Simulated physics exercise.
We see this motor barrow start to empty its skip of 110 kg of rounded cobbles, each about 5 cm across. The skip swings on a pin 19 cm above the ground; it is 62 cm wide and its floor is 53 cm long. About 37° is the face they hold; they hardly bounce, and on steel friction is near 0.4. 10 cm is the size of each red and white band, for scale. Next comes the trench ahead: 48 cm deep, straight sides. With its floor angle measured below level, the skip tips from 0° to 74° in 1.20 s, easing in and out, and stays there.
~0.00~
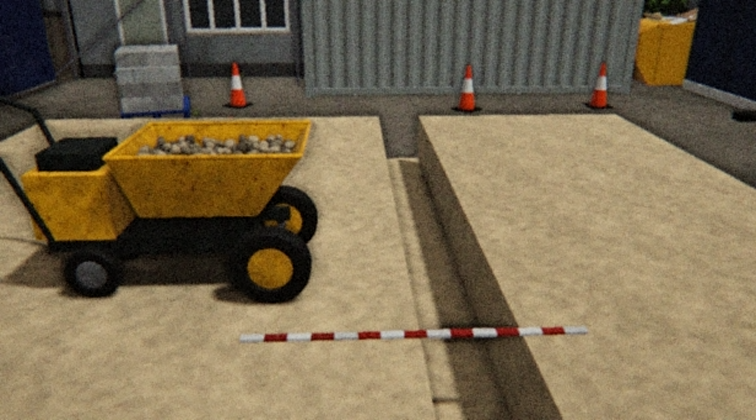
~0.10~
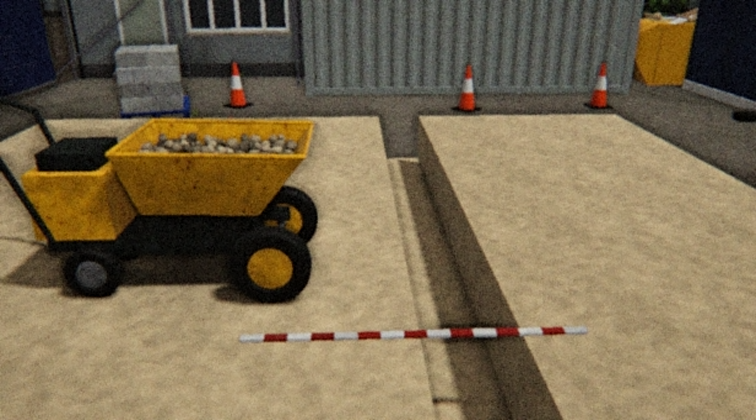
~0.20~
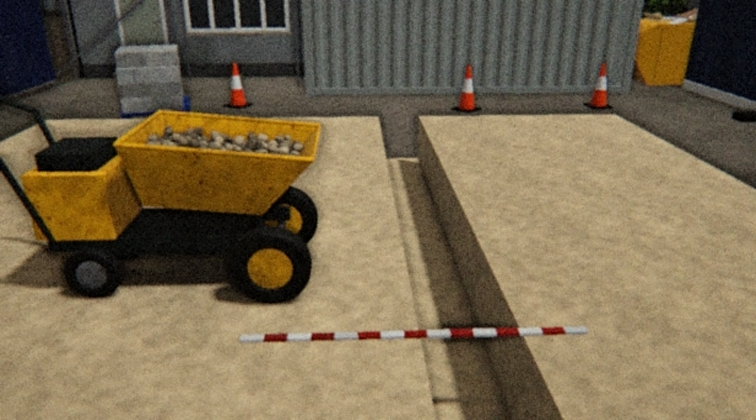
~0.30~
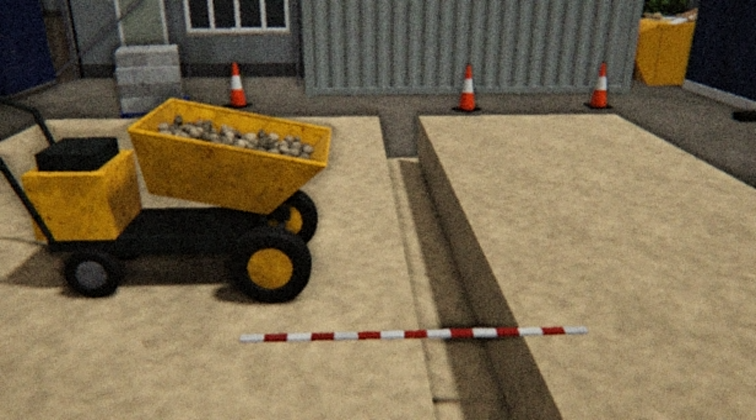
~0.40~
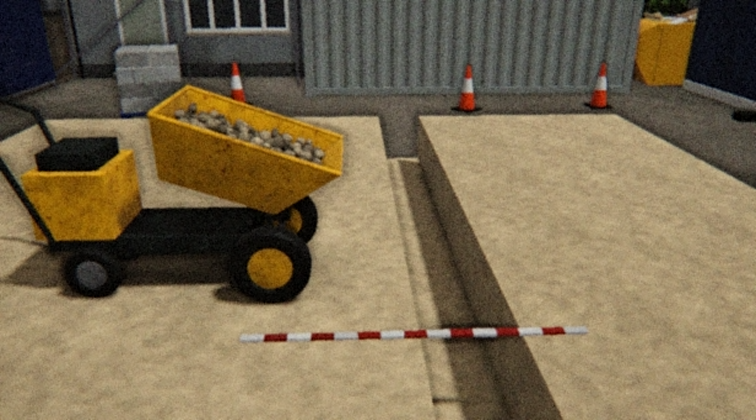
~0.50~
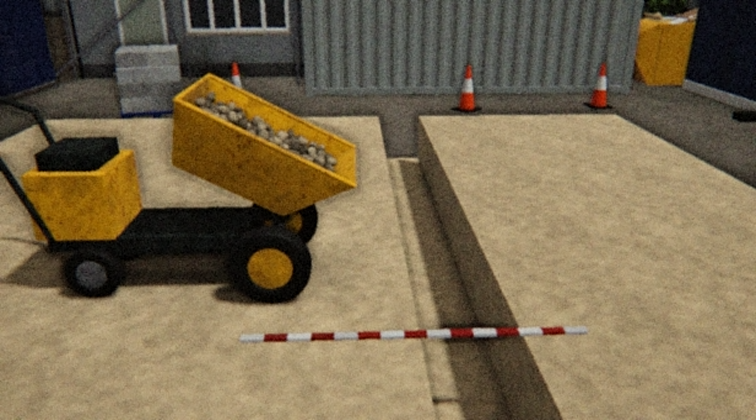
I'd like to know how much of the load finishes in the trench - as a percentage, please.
Somewhere near 100 per cent of it finishes in the trench.
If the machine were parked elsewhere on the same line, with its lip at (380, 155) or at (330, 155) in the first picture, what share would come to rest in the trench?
Near 60 then near 100 percent.
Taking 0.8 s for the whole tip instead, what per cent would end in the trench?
About 100 percent, I'd say.
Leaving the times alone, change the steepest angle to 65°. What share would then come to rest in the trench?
It would be near 95 per cent.
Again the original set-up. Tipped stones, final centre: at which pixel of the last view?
At about pixel (452, 337) in the last view.
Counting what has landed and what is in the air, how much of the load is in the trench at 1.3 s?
Close to 45 per cent at that time.
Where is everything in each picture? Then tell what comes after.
In the first picture, the skip is at 0°, its lip at (301, 156); the top of the load is at (226, 146).
In the second picture, lip at (304, 157), floor tilted 1°, highest stones at (198, 144); the stones move at 0.2 m/s on average.
In the third picture, the skip is at 5°, its lip at (313, 160); the top of the load is at (192, 138); the stones move at 0.4 m/s on average.
In the fourth picture, lip at (326, 166), floor tilted 12°, highest stones at (186, 129); the stones move at 0.6 m/s on average.
In the fifth picture, the skip is at 19°, its lip at (340, 175); the top of the load is at (194, 118); the stones move at 0.7 m/s on average.
In the sixth picture, the skip is at 28°, its lip at (355, 186); the top of the load is at (209, 108); the stones move at 0.8 m/s on average.
After 0.9 s the floor is at 62°; 100 % in the skip; the foremost stones are at (388, 215).
After 1.3 s the floor is at 74°; 53 % in the skip, 3 % short of the trench, 44 % in the trench; the foremost stones are at (489, 346).
After 1.6 s the floor is at 74°; 18 % in the skip, 3 % short of the trench, 78 % in the trench; the foremost stones are at (485, 335).
After 3.6 s the floor is at 74°; 0 % in the skip, 100 % in the trench; the foremost stones are at (490, 345).
